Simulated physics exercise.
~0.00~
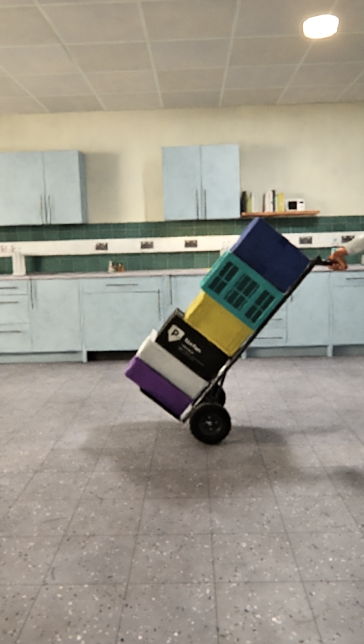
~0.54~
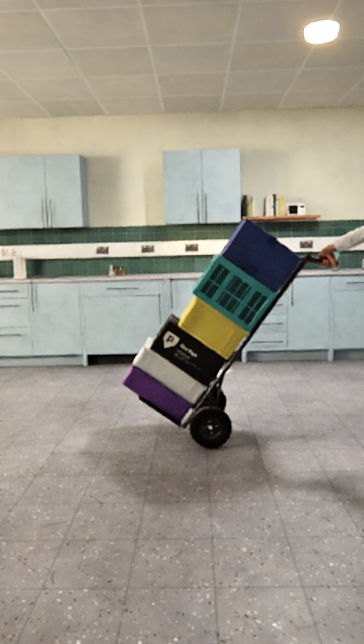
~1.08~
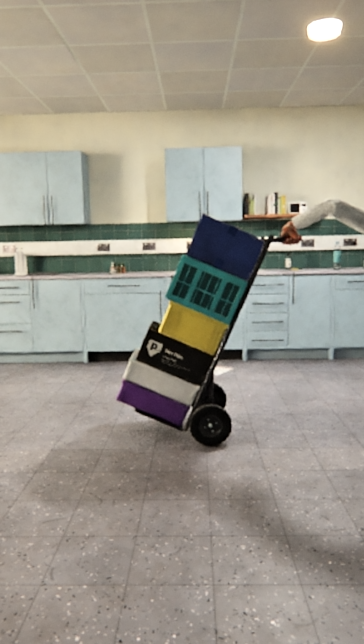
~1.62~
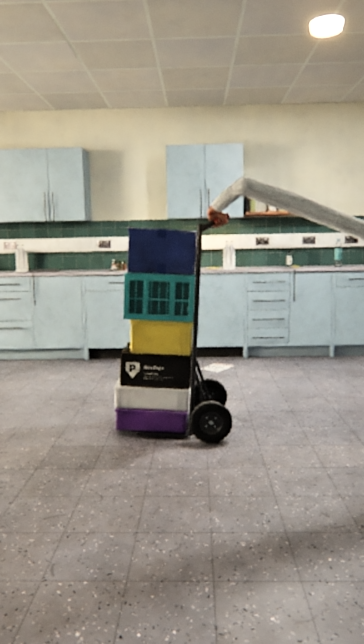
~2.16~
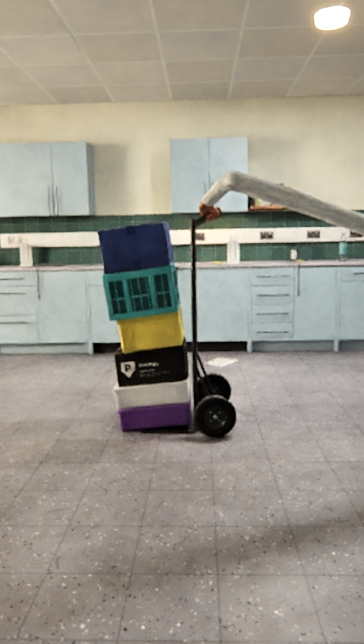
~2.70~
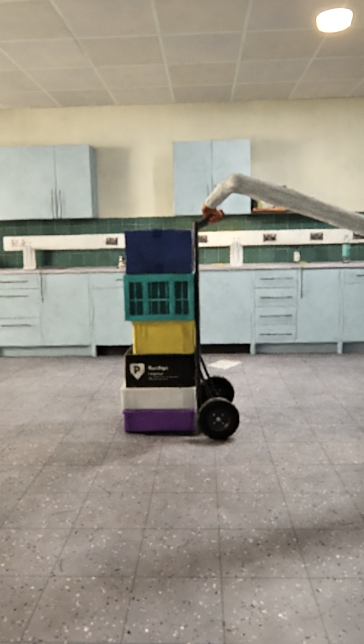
The video shows a hand swinging a leaning sack truck upright in a kitchen, its stack of purple, white, black, yellow, turquoise and blue containers tilting away from the frame as it lands, then settling back against it, still stacked, with none fallen.
